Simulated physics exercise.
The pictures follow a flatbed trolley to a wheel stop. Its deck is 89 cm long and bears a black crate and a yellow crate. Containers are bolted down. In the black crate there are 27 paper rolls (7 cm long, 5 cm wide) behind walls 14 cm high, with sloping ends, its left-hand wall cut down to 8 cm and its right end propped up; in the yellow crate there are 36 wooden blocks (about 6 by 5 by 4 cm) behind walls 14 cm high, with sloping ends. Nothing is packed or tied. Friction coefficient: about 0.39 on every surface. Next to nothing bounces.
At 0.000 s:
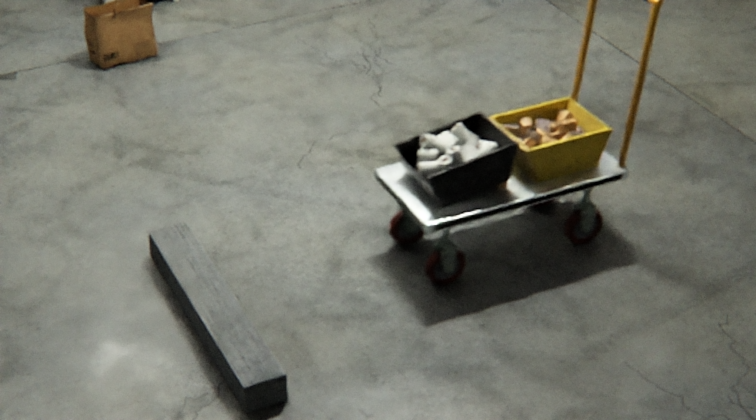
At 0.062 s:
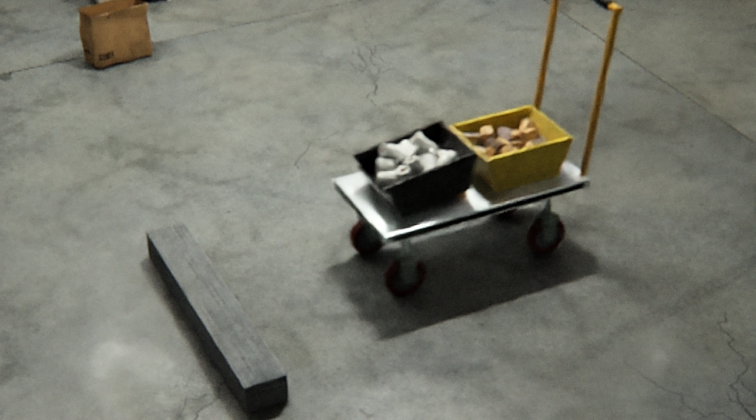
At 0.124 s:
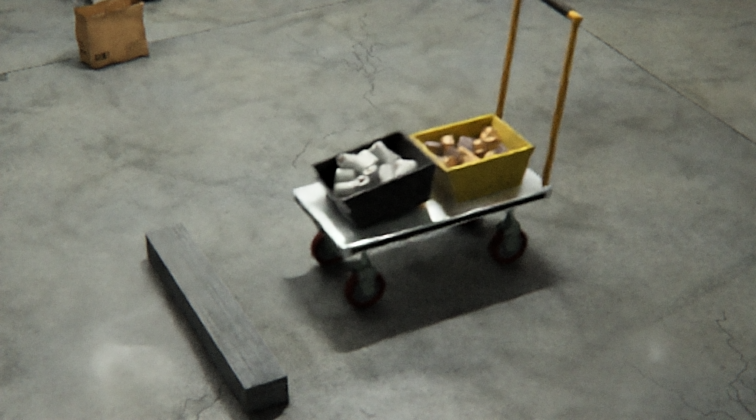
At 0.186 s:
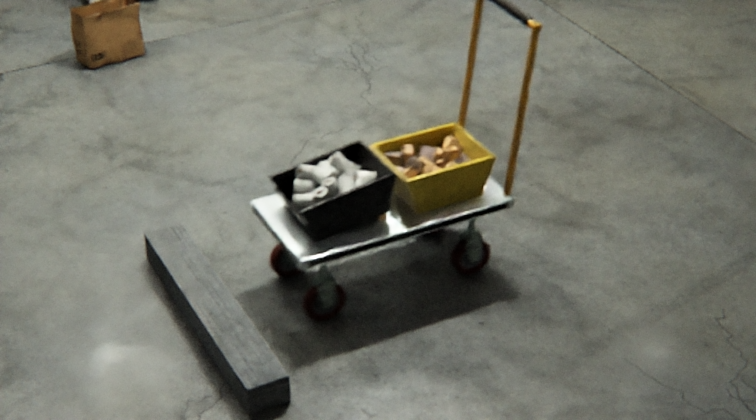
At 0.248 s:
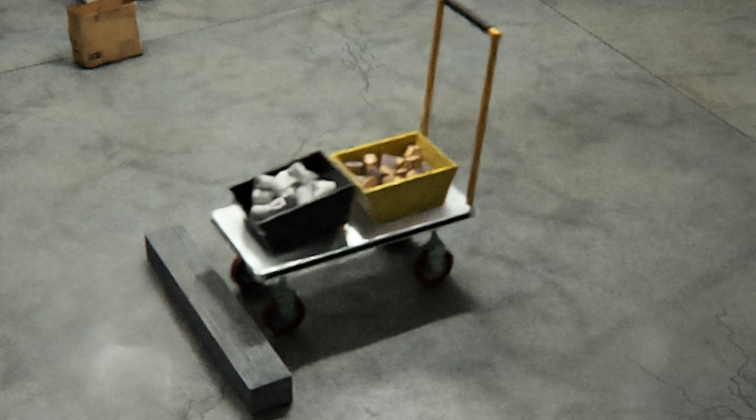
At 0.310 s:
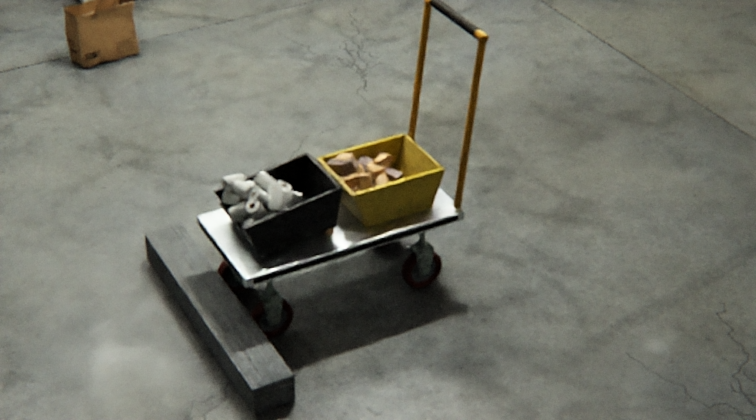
On a concrete floor, a flatbed trolley carrying a black crate of pale rolls and a yellow crate of wooden blocks rolls left to a dark beam, where the rolls shift toward the black crate's left end.
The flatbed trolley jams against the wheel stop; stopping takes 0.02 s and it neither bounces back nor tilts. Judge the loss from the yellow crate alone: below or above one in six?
The yellow crate loses less than a sixth of its wooden blocks.
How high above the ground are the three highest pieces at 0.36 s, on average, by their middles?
Some 58 cm up.
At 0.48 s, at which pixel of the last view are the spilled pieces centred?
At about (215, 218).
After 0.36 s, the black crate is down by 1 of 27 and the yellow crate has all 36.
After 0.48 s, the black crate is down by 8 of 27 and the yellow crate is down by 1 of 36.
After 0.71 s, the black crate is down by 14 of 27 and the yellow crate is down by 2 of 36.
Final count (at 1.21 s), the black crate is down by 14 of 27 and the yellow crate is down by 3 of 36. Asked share, 3 of 36, 8 per cent.
